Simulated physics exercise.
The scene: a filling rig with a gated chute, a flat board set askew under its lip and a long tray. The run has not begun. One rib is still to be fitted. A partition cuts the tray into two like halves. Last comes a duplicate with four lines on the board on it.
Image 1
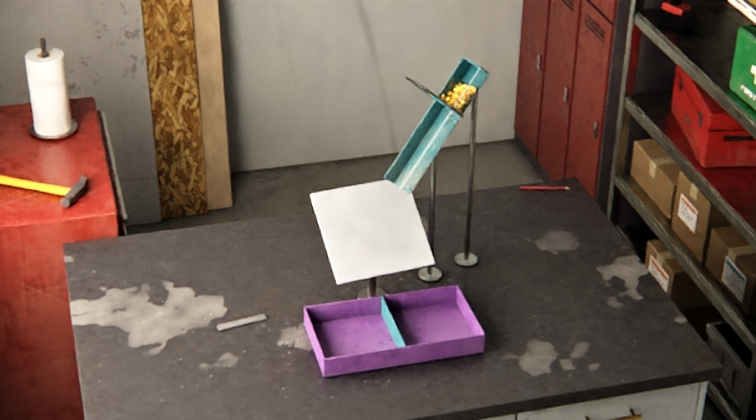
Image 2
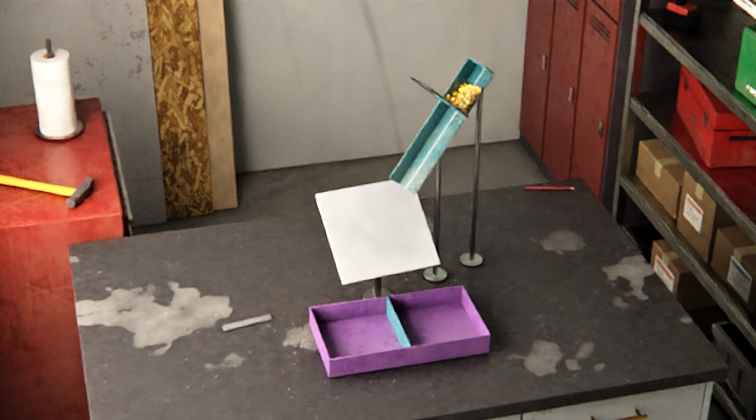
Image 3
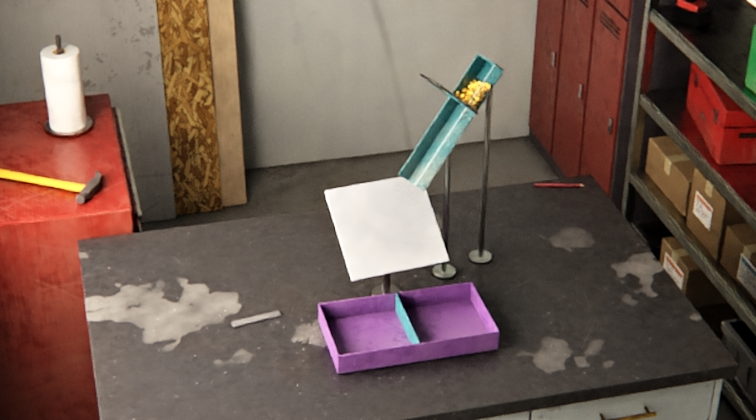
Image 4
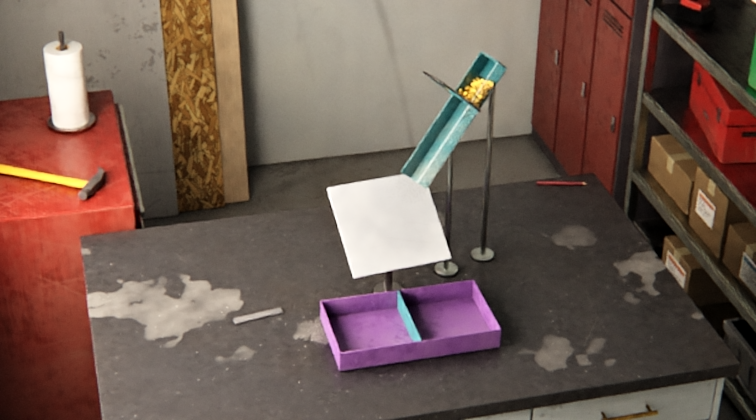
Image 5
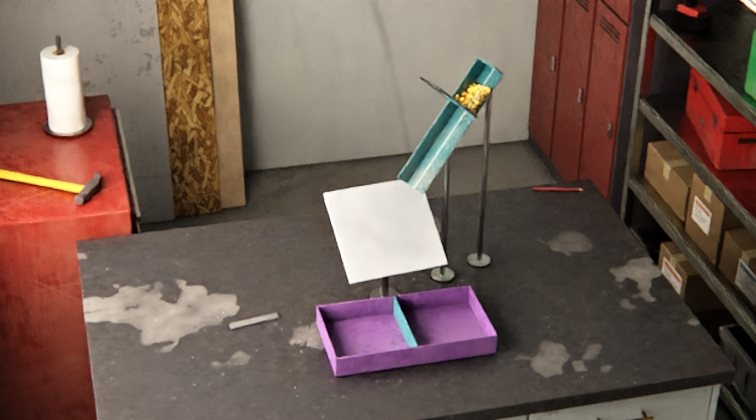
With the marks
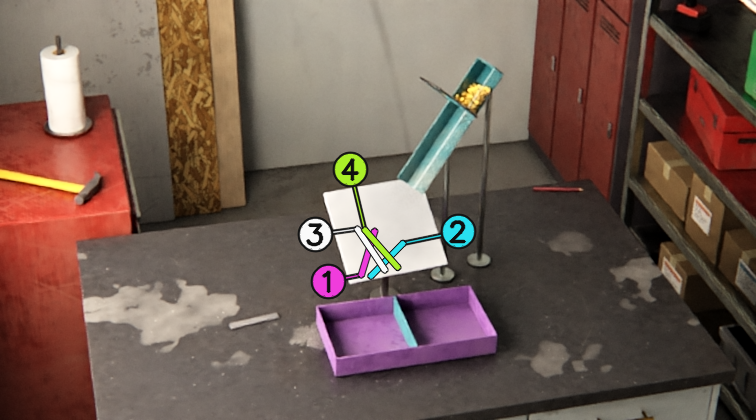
A dark grey workbench with pale worn patches stands in a workshop, seen from above at an angle, with red lockers and shelves of boxes at right and a hammer on a red surface at left. A teal chute holding yellow puffs slopes toward a tilted white board above a purple tray with a teal divider. Nothing on the bench moves; only the camera drifts slightly.
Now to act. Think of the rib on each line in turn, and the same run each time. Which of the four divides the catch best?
It is 3.
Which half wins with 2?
The left half.
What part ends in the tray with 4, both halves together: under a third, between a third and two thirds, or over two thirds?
Over two thirds.
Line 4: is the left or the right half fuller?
Right.
On the marked copy, line 1 from (374, 231) to (361, 275); line 2 from (403, 243) to (370, 276); line 3 from (357, 228) to (384, 270); line 4 from (364, 229) to (397, 267).
With 1, of what is caught, most in the left half, about a quarter in the right.
With 2, of what is caught, nearly all in the left half, a small part in the right.
With 3, of what is caught, about a third in the left half, about two thirds in the right.
With 4, of what is caught, a small part in the left half, nearly all in the right.
